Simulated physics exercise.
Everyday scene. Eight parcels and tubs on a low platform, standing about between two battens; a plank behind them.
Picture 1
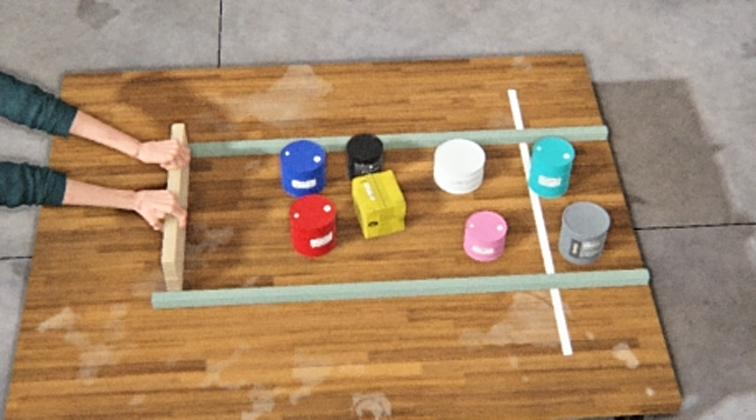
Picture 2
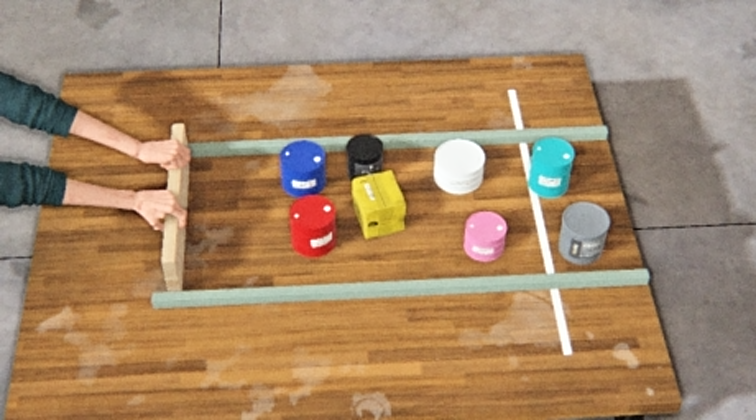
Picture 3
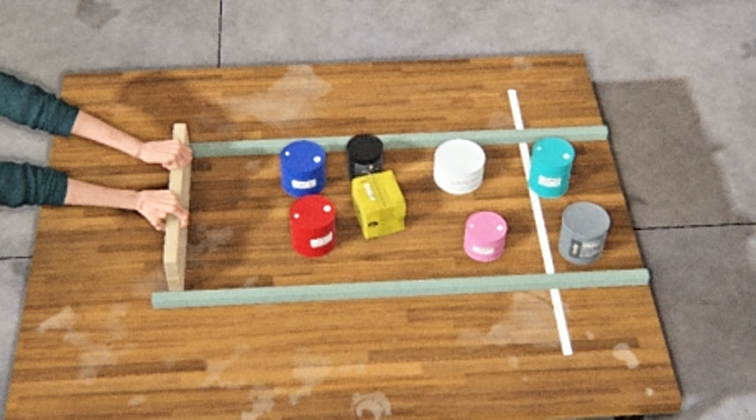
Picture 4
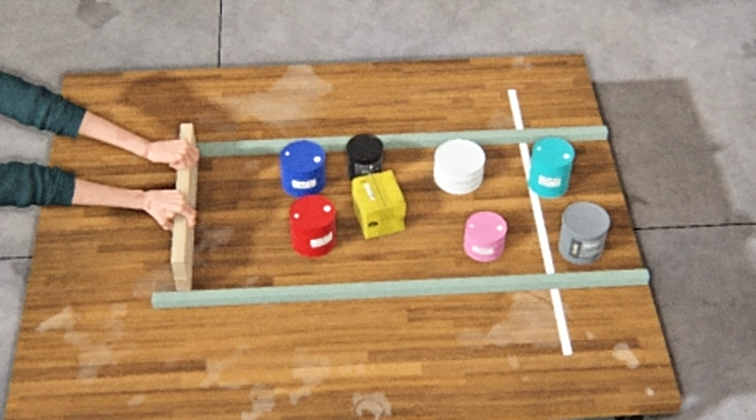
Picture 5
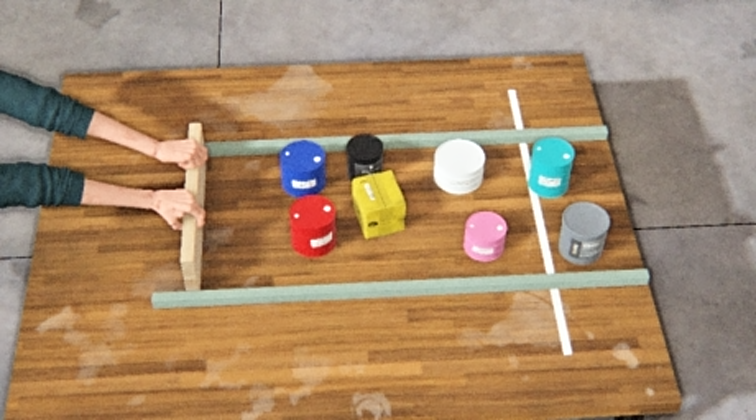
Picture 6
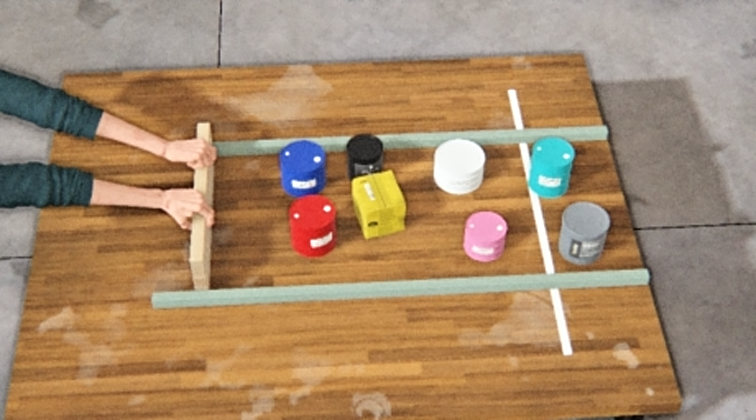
On a wooden platform set on a grey floor, eight colourful tubs and parcels stand between two pale green battens, a white strip crossing toward the right. Two hands hold a plank at the left, still at first, then slide it slightly rightward, while the objects stay in place.
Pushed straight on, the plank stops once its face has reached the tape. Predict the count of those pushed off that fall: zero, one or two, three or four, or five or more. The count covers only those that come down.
Well, the ones that get knocked off number at least one, under three.
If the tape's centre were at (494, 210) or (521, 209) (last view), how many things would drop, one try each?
Result, try by try: 0, 1.
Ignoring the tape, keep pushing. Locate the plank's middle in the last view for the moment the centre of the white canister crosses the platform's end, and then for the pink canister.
First one: Around (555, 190). Other one: Around (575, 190).
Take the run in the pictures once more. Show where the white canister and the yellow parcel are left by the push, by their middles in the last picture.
The white canister at (599, 173), the yellow parcel at (561, 193).
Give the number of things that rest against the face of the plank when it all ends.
At rest, 3 are in contact.
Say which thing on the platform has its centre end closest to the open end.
Nearest at the end: The grey pail.
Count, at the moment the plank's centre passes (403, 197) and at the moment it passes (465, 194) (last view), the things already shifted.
First 5, then 7.
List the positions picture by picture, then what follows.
Grey pail (583, 234); turquoise canister (551, 168); pink canister (485, 236); plank (177, 207); tape (537, 208), in the first frame.
Turquoise canister (551, 168); plank (177, 207), in the second frame.
Pink canister (485, 236); yellow parcel (379, 205), in the third frame.
Grey pail (583, 234); blue canister (303, 169), in the fourth frame.
Turquoise canister (551, 168); red canister (313, 226), in the fifth frame.
Grey pail (583, 234); turquoise canister (551, 168); pink canister (485, 236); plank (203, 206); tape (537, 208), in the sixth frame.
A little later, none off yet; grey pail at rest near (583, 234); turquoise canister at rest near (551, 168); pink canister at rest near (485, 236).
When it is over, the number that fall off is one or two; down, turquoise canister.
